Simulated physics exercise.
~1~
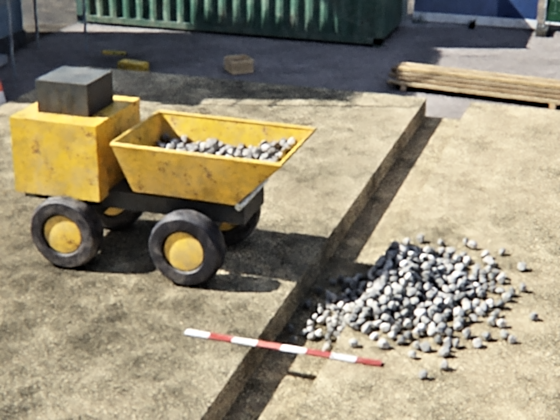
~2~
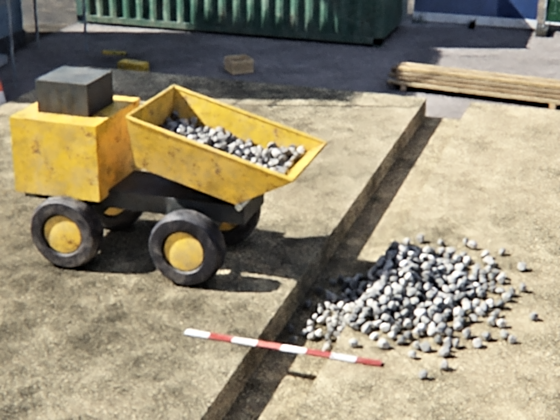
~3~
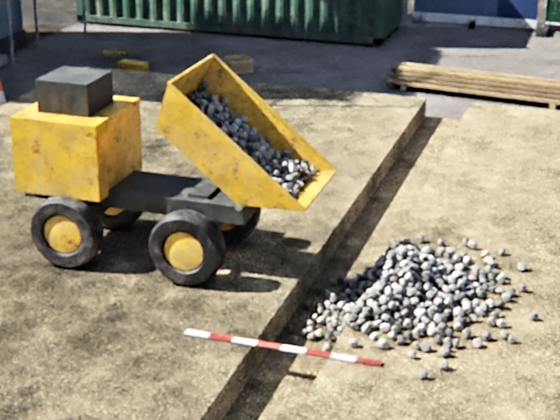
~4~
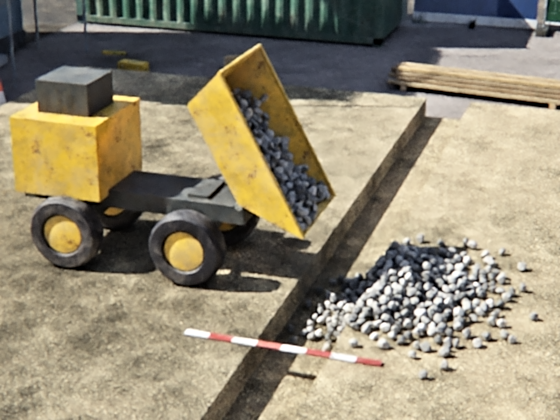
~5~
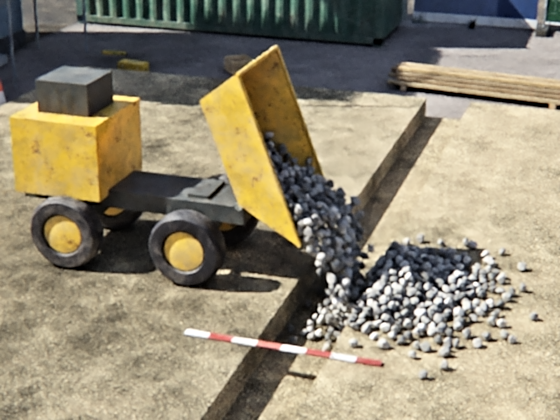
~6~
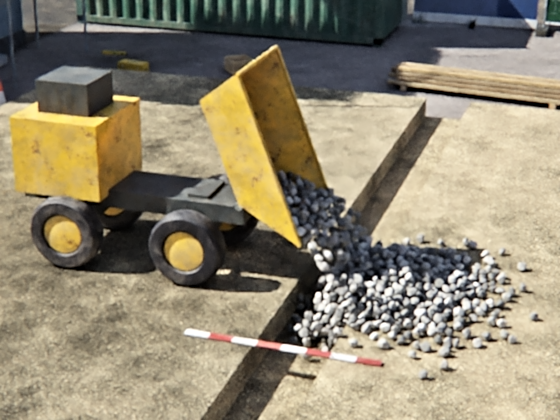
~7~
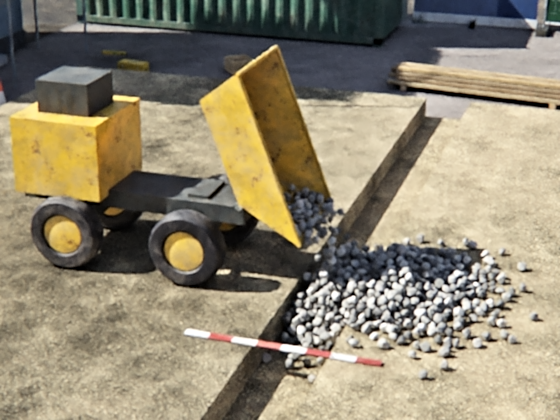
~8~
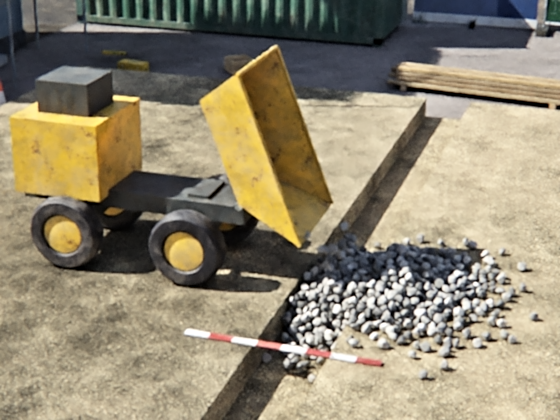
On a concrete yard, a yellow toy-like dumper tips its grey stones beside an earlier heap.
